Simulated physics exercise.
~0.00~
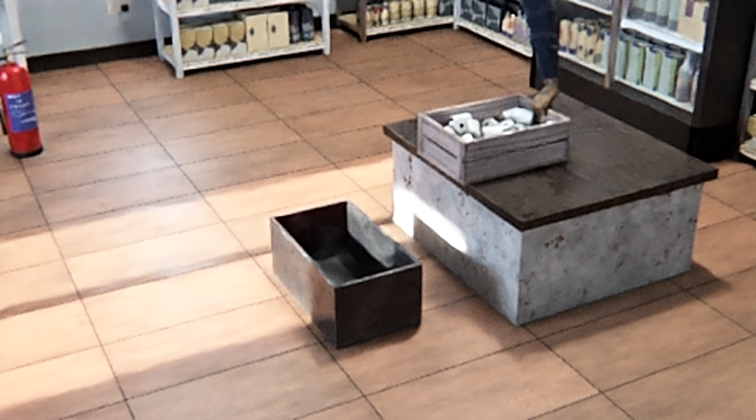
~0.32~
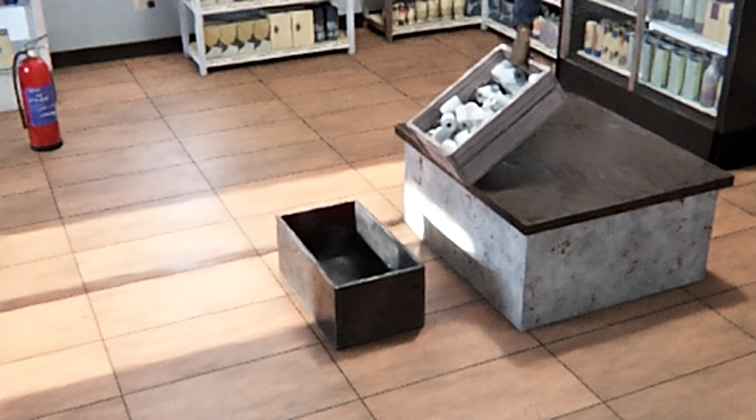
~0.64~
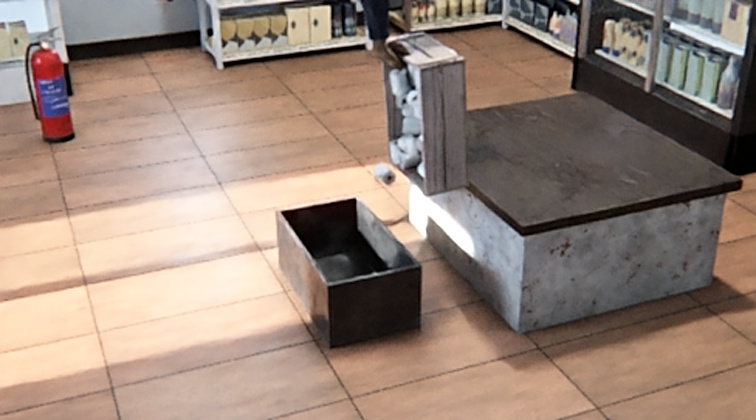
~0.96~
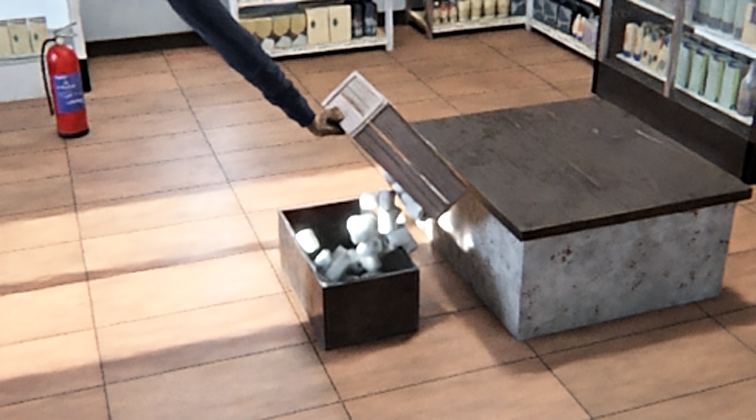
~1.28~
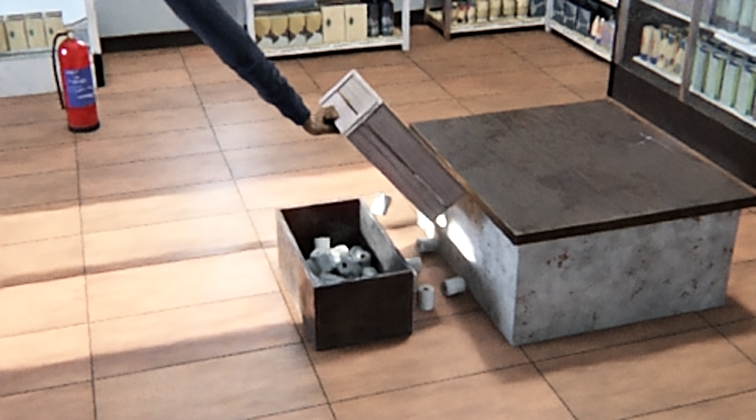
A hand tipped a wooden box of white paper rolls off the edge of a low bench until it pointed steeply down, pouring most of them into the black bin on the floor, while a few dropped into the gap between bin and bench.
